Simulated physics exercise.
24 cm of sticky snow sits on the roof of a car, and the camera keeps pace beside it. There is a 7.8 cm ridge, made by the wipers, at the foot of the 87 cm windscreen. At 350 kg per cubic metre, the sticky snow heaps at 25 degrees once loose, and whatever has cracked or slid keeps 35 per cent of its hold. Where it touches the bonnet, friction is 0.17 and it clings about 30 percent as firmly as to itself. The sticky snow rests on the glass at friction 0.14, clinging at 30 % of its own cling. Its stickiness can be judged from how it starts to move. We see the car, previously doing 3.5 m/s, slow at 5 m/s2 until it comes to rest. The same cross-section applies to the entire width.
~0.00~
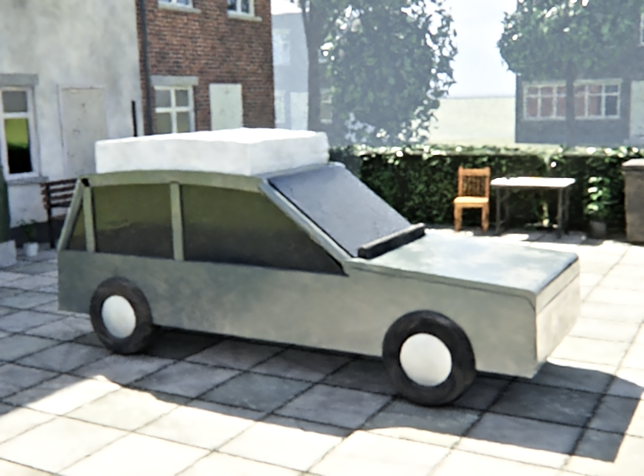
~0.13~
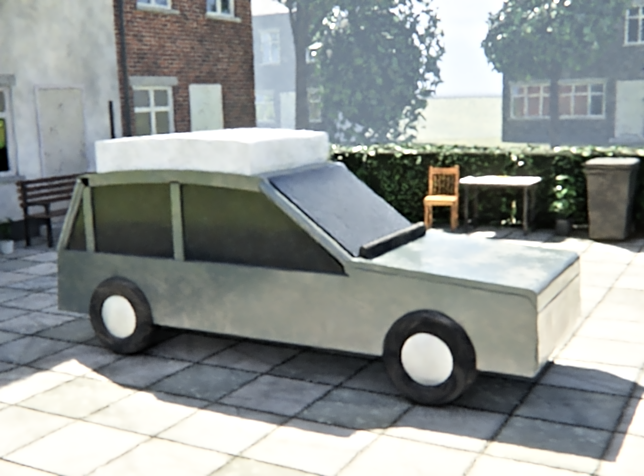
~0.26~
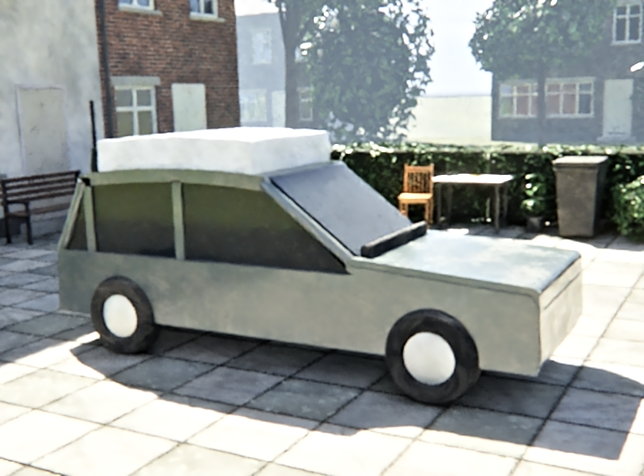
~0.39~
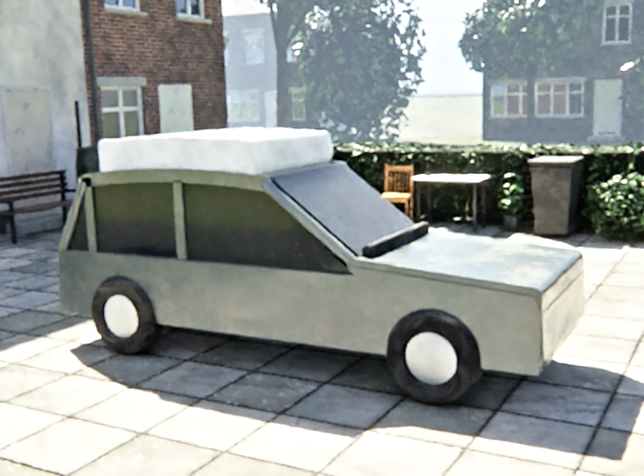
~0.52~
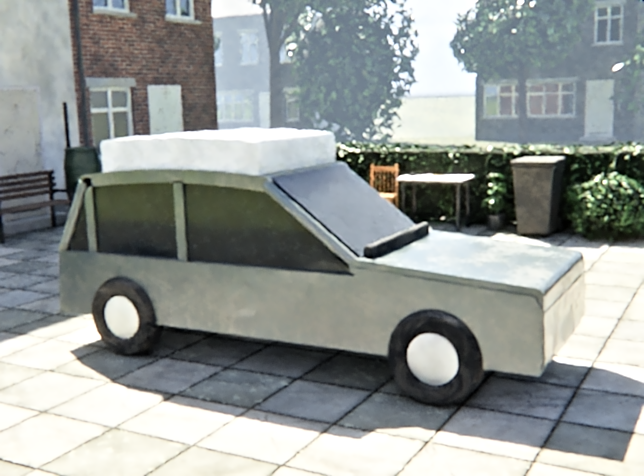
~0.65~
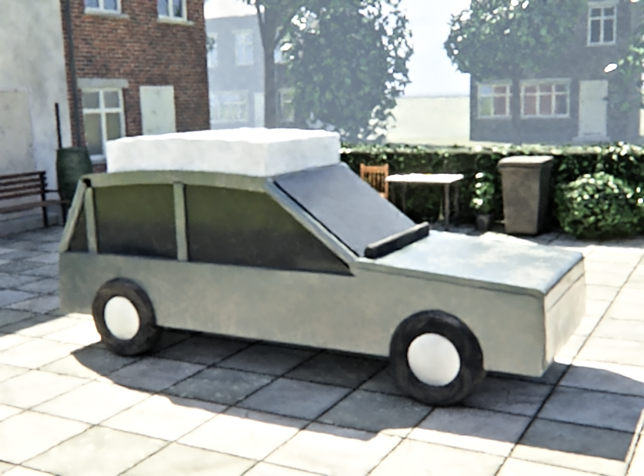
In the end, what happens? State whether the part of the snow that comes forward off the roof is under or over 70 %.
Under.
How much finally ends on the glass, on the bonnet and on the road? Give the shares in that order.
In the end some 7 percent lies on the glass, 10 percent on the bonnet, and 0 percent on the road.
After 0.99 s, 85 % of the snow is on the roof, 15 % on the glass, none on the bonnet and none has gone off the nose.
After 1.39 s, 82 % of the snow is on the roof, 18 % on the glass, none on the bonnet and none has gone off the nose.
After 1.80 s, 82 % of the snow is on the roof, 7 % on the glass, 11 % on the bonnet and none has gone off the nose.
After 2.20 s, 82 % of the snow is on the roof, 7 % on the glass, 11 % on the bonnet and none has gone off the nose.
After 3.30 s, 82 % of the snow is on the roof, 7 % on the glass, 11 % on the bonnet and none has gone off the nose.
